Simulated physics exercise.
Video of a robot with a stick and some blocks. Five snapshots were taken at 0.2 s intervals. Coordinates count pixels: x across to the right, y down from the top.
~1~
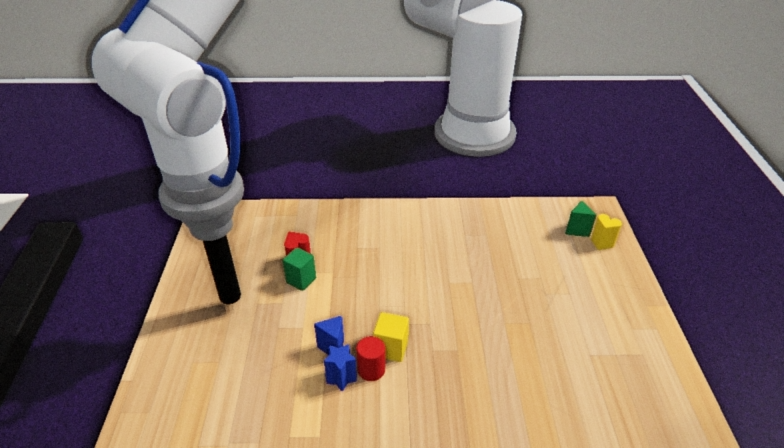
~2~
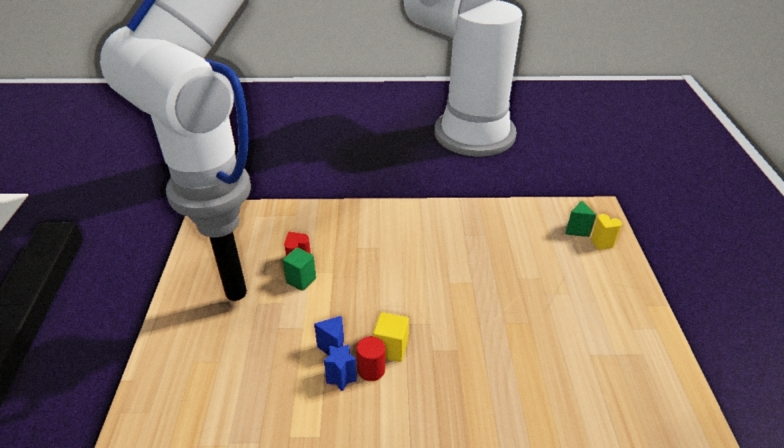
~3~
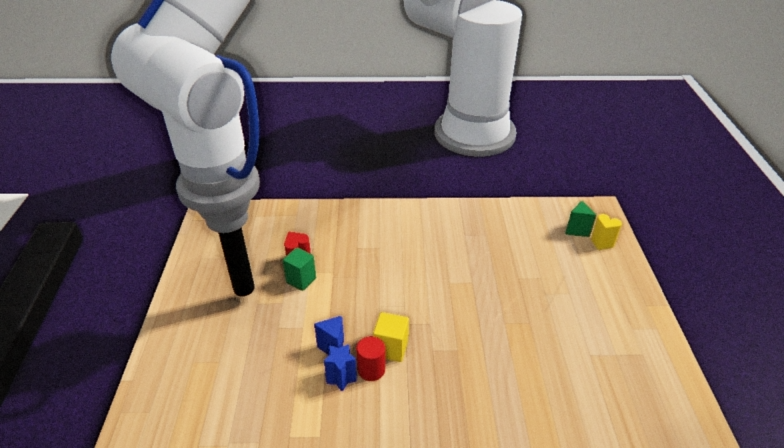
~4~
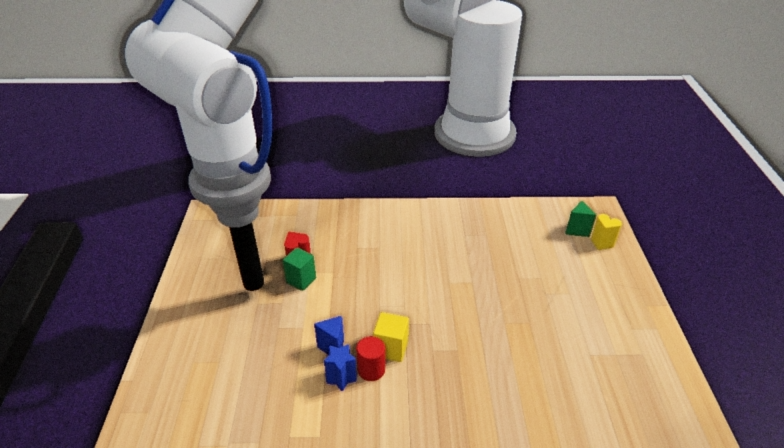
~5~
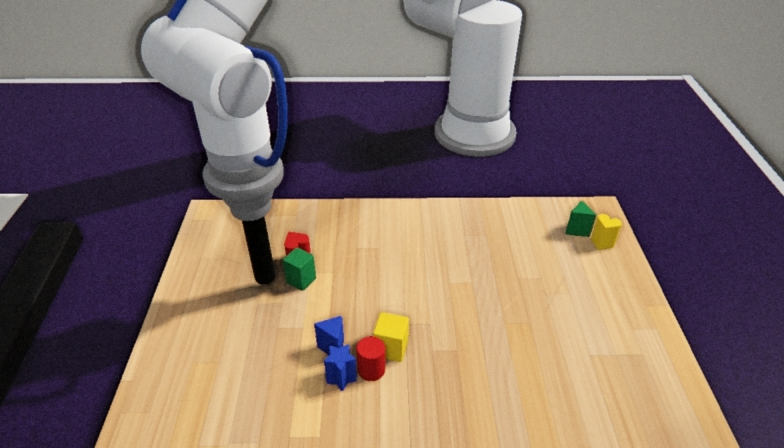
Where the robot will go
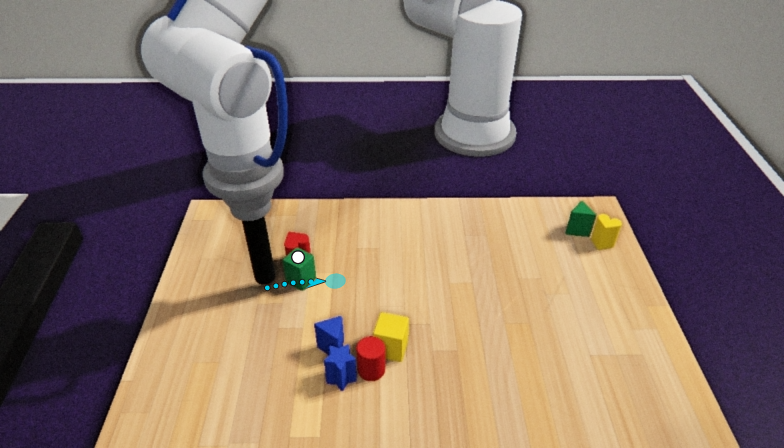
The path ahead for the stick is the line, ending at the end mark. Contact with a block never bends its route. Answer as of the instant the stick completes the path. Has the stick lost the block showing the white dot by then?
No
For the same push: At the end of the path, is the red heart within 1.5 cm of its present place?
The answer is yes.
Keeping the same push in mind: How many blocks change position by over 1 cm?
I expect just one block to be moved by more than 1 cm.
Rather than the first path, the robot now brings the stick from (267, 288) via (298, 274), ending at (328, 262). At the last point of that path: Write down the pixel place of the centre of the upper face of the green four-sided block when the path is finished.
Top centre: (336, 252).
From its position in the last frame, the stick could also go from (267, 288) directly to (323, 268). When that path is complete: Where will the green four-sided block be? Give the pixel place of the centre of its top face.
I'd guess (339, 253).
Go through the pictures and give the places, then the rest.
The first picture shows lower end of the stick at (231, 298), tops of blocks, red heart at (295, 239), green four-sided block at (298, 257).
The second picture shows stick at (237, 294), blocks as before.
The third picture shows stick at (244, 290), blocks as before.
The fourth picture shows stick at (254, 285), blocks as before.
The fifth picture shows stick at (265, 278), red heart at (295, 239), green four-sided block at (298, 257).
The drawn path runs from (267, 288) over (290, 283) and (313, 282) to (335, 281); the dot is on the green four-sided block.
On the path given first. Halfway along, stick at (301, 273); green four-sided block at (325, 254).
At the end, stick at (335, 272); red heart not moved; green four-sided block at (357, 249), turned 15° anticlockwise.
